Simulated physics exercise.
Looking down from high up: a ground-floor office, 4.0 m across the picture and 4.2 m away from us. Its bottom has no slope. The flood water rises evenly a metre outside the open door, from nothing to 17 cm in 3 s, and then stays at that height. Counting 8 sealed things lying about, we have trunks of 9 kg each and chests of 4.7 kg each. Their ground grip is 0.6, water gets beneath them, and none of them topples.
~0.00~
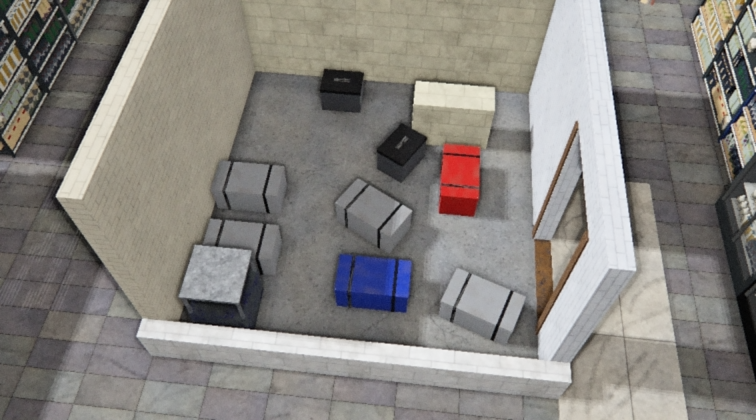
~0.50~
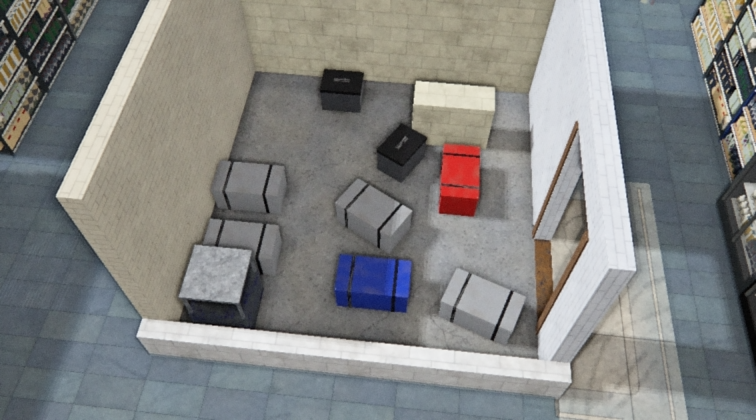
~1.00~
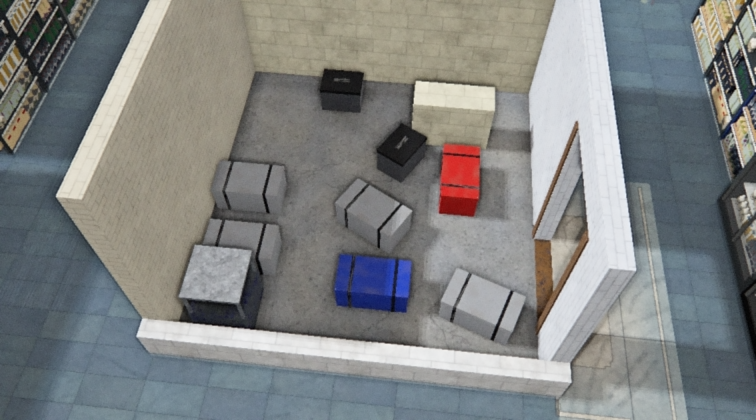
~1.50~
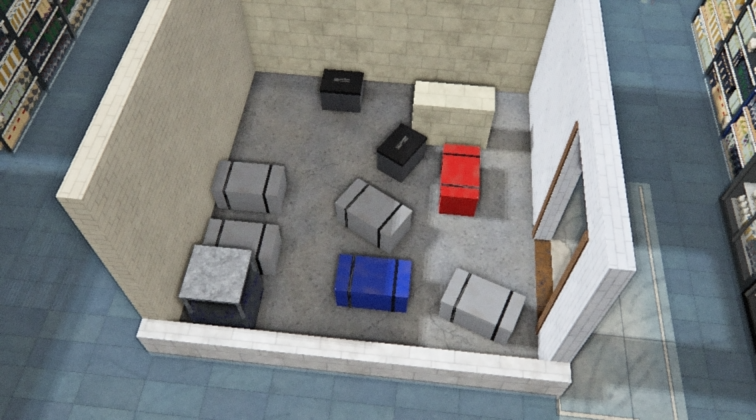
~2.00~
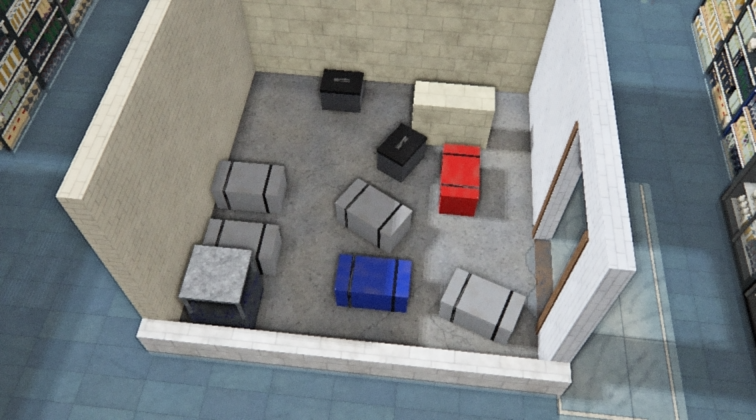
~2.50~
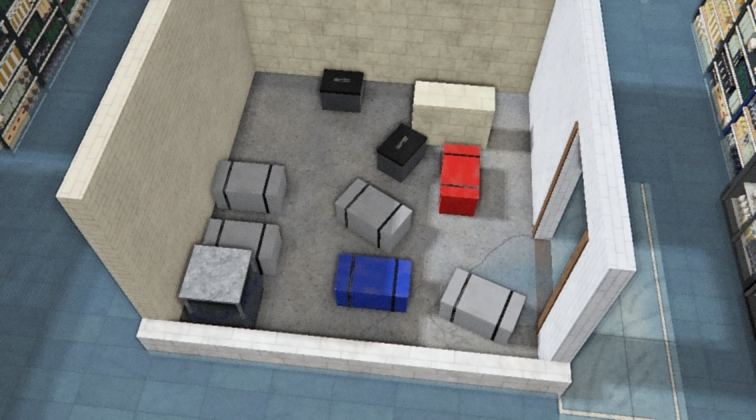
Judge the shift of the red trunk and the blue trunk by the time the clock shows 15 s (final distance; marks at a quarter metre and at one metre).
Looking at where they end up, the red trunk drifts a modest distance while the blue trunk ends well away.
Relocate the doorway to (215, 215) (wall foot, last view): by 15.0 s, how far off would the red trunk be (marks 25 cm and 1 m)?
Red trunk: Long trip.
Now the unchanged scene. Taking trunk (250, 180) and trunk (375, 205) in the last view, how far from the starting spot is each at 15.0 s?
Net displacement, in order: 300 cm; 150 cm.
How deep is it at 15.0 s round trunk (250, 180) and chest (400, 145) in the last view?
First about 11 cm, second about 5 cm.
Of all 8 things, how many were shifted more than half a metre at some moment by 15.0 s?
6 in all.
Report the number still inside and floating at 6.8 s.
Count: 5.
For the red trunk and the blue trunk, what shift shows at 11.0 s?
Close to 50 and 200 centimetres by then.
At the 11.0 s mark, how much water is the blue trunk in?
Roughly 8 cm deep.
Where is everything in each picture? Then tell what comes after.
The first picture shows the red trunk at (461, 171), on the bottom; the blue trunk at (374, 275) rests on the ground; water covers 0.0 m2; 0 of 8 have shifted.
The second picture shows the red trunk at (461, 171), on the bottom; the blue trunk at (374, 275) rests on the ground; 0.0 m2 under water; 0 of 8 have shifted.
The third picture shows the red trunk at (461, 171) rests on the ground; the blue trunk at (374, 275), on the bottom; water covers 0.0 m2; 0 of 8 have shifted.
The fourth picture shows the red trunk at (461, 171) rests on the ground; the blue trunk at (374, 275) rests on the ground; 0.0 m2 under water; 0 of 8 have shifted.
The fifth picture shows the red trunk at (461, 171) rests on the ground; the blue trunk at (374, 275) rests on the ground; water covers 0.0 m2; 0 of 8 have shifted.
The sixth picture shows the red trunk at (461, 171), on the bottom; the blue trunk at (374, 275), on the bottom; water covers 0.6 m2; 0 of 8 have shifted.
After 3.5 s the red trunk is near (461, 171), 0.0 m from its start, aground; the blue trunk is near (374, 275), 0.0 m from its start, aground; 0 afloat.
After 6.8 s the red trunk is near (451, 160), 0.2 m from its start, afloat; the blue trunk is near (295, 273), 0.9 m from its start, afloat; 5 afloat.
After 11.0 s the red trunk is near (444, 141), 0.5 m from its start, afloat; the blue trunk is near (294, 131), 2.2 m from its start, afloat; 8 afloat.
After 15.0 s the red trunk is near (486, 190), 0.4 m from its start, afloat; the blue trunk is near (317, 102), 2.6 m from its start, afloat; 8 afloat.
